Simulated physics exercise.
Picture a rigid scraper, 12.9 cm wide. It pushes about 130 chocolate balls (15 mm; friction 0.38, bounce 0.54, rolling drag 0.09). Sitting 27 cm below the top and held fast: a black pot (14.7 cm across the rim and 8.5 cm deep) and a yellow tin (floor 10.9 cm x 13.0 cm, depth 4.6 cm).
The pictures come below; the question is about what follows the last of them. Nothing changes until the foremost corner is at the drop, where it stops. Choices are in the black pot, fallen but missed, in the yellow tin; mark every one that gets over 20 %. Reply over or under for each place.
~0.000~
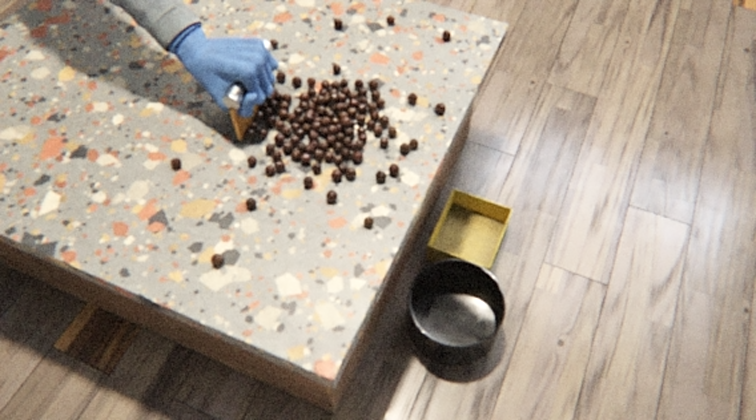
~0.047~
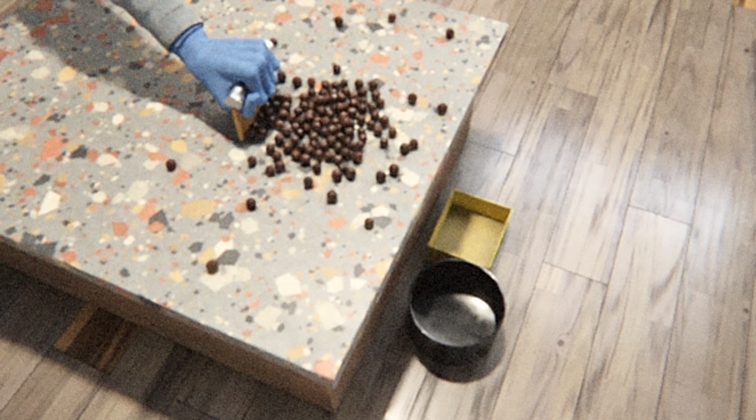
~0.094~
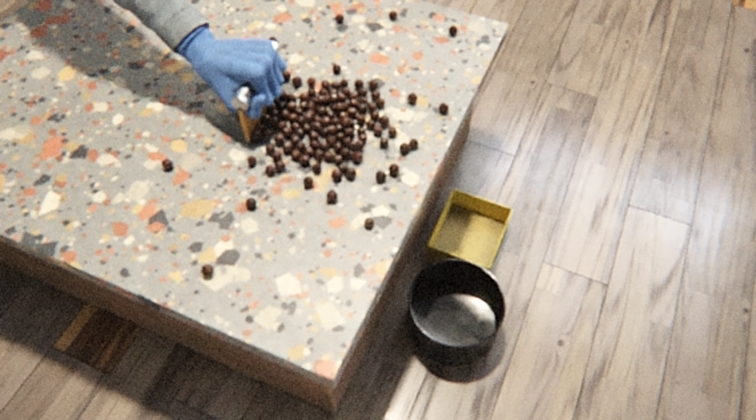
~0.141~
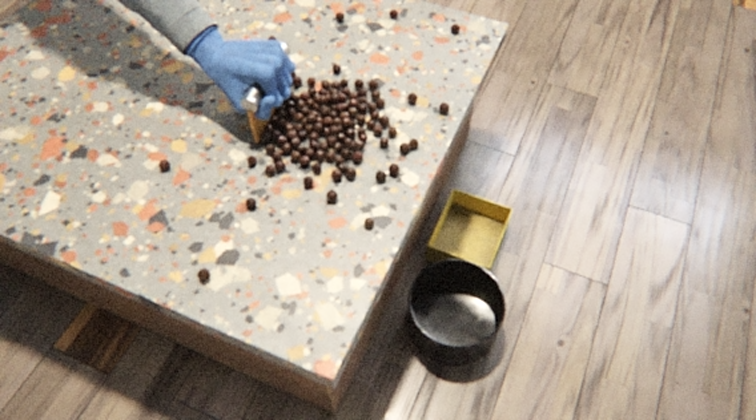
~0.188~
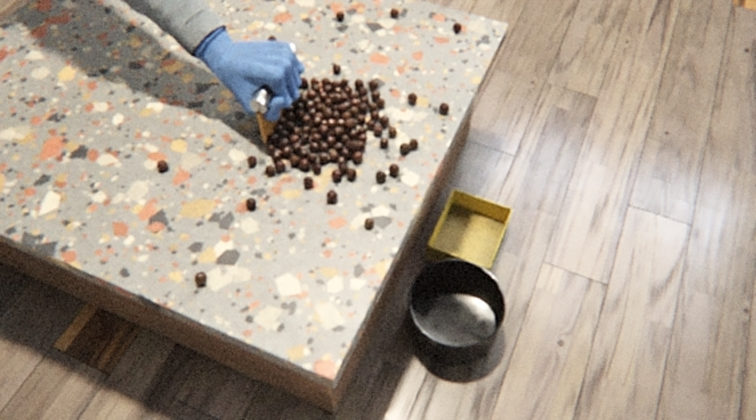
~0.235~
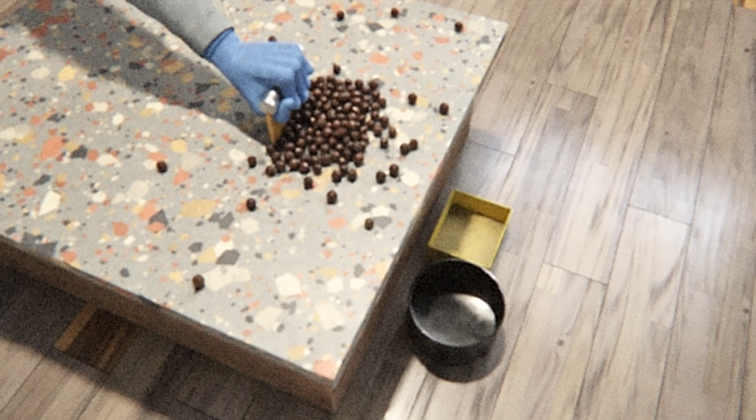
Black pot: Under; missed: Under; yellow tin: Over.
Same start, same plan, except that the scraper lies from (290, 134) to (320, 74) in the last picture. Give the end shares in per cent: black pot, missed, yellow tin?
Once things settle, the black pot ends with 15 percent, 15 percent misses, and the yellow tin ends with 15 percent.
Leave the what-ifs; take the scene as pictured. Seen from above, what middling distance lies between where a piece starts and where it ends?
Some 12 centimetres.
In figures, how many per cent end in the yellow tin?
Estimate: Close to 35 per cent.
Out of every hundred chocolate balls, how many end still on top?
Roughly 55 per cent.
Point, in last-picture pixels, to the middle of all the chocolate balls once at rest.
The middle sits near pixel (428, 137).
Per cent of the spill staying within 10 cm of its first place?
About 45 per cent.
After 0.61 s, scraper 16 cm from its start, spill 24 cm wide; still on top 100 %.
After 0.99 s, scraper 27 cm from its start, spill 25 cm wide; off the edge, not caught 15 %, still on top 80 %.
After 1.32 s, scraper 29 cm from its start, spill 27 cm wide; black pot 5 %, yellow tin 30 %, off the edge, not caught 10 %, still on top 55 %.
At rest (2.4 s), black pot 5 %, yellow tin 35 %, fallen but missed 10 %, still on top 55 %.
